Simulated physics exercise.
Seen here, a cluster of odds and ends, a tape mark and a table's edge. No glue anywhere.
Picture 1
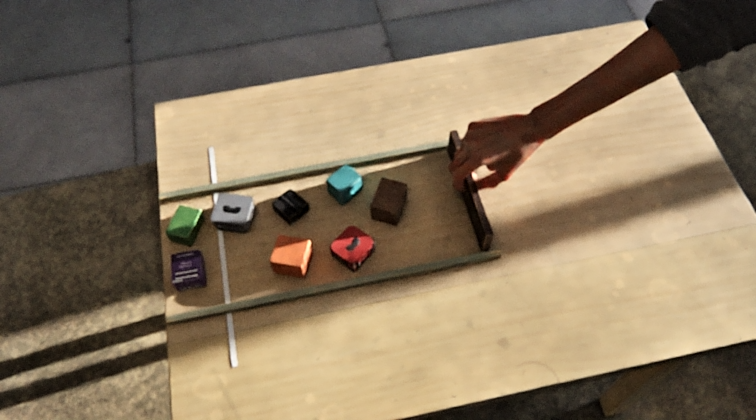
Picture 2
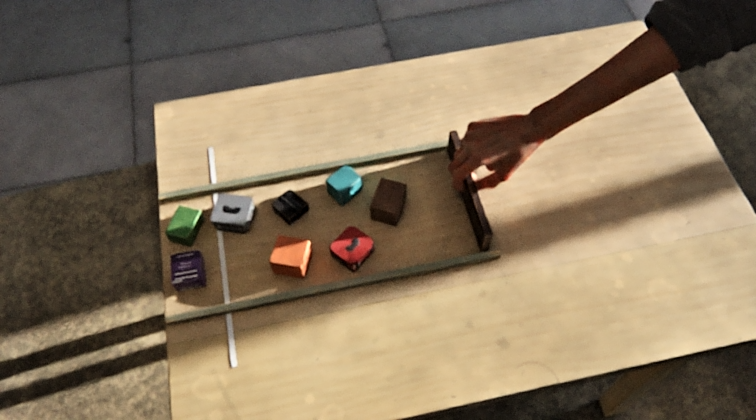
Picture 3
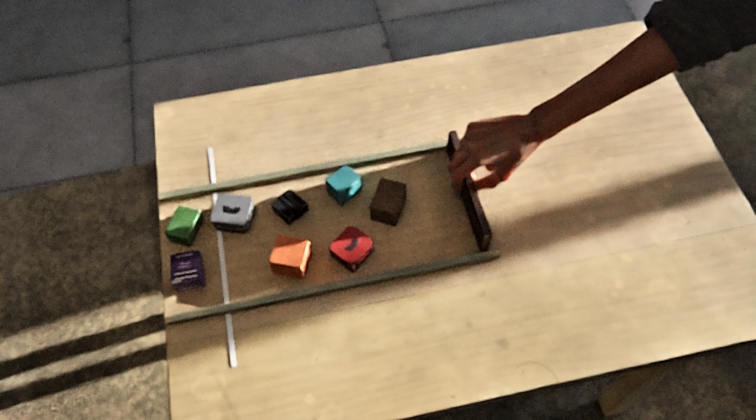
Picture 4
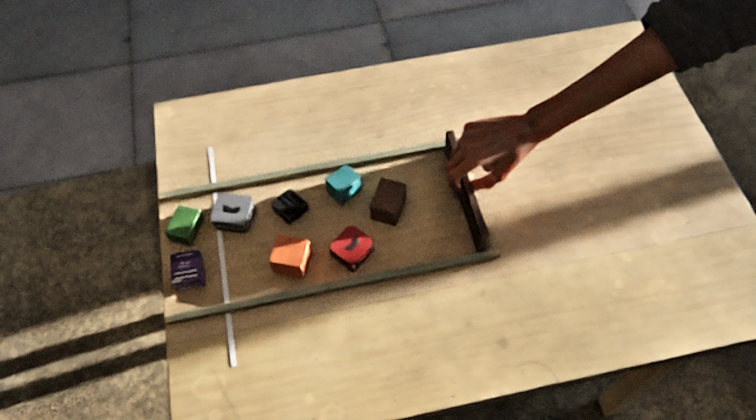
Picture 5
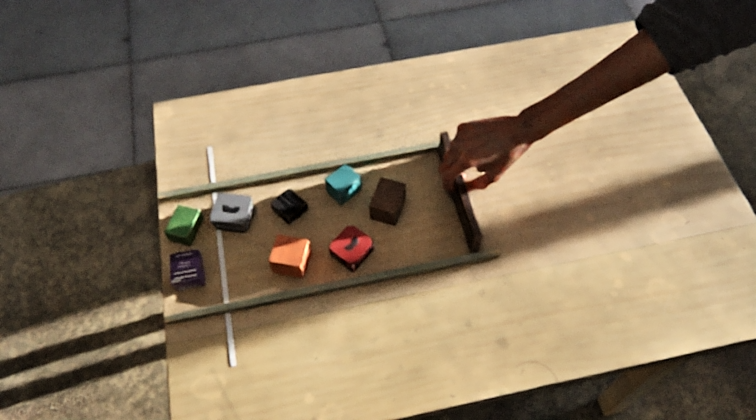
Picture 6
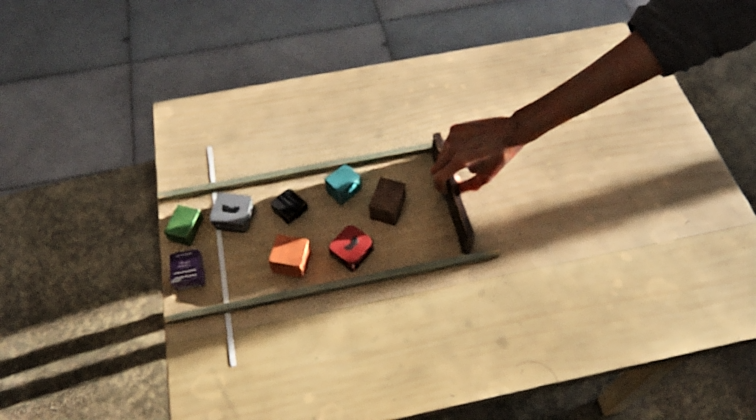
On a wooden table, a hand held a dark board behind a group of small colourful blocks between two rails, then slid it slightly left toward them while the blocks stayed still.
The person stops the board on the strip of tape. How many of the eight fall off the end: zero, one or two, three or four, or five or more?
In the end the number that fall off is three or four.
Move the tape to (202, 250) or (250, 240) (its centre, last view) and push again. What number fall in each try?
The counts: 4 and 1.
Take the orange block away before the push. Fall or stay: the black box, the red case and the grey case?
The black box survives, the red case survives, the grey case drops off.
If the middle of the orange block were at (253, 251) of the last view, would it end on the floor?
From there it remains up.
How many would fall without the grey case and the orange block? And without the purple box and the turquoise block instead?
First 1, then 1.
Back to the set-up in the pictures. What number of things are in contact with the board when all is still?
That makes 3.
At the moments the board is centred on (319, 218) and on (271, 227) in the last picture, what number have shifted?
The counts are 5 and 7.
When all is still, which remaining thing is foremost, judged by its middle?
That is the orange block.
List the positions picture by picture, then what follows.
Purple box (189, 270); green block (185, 226); grey case (234, 213); board (469, 190); tape (222, 247), in the first frame.
Green block (185, 226); brown block (388, 202), in the second frame.
Grey case (233, 214); turquoise block (344, 185), in the third frame.
Purple box (188, 270); black box (290, 207), in the fourth frame.
Green block (184, 225); orange block (290, 256), in the fifth frame.
Purple box (187, 270); green block (184, 225); grey case (233, 213); board (452, 192); tape (220, 246), in the sixth frame.
Soon after, none off yet; purple box at rest near (187, 270); green block at rest near (184, 225); grey case at rest near (233, 213).
After that, none off yet; purple box at rest near (187, 270); green block at rest near (184, 225); grey case displaced a little near (219, 215).
In the end, the number that fall off is three or four; gone, grey case, green block and purple box.
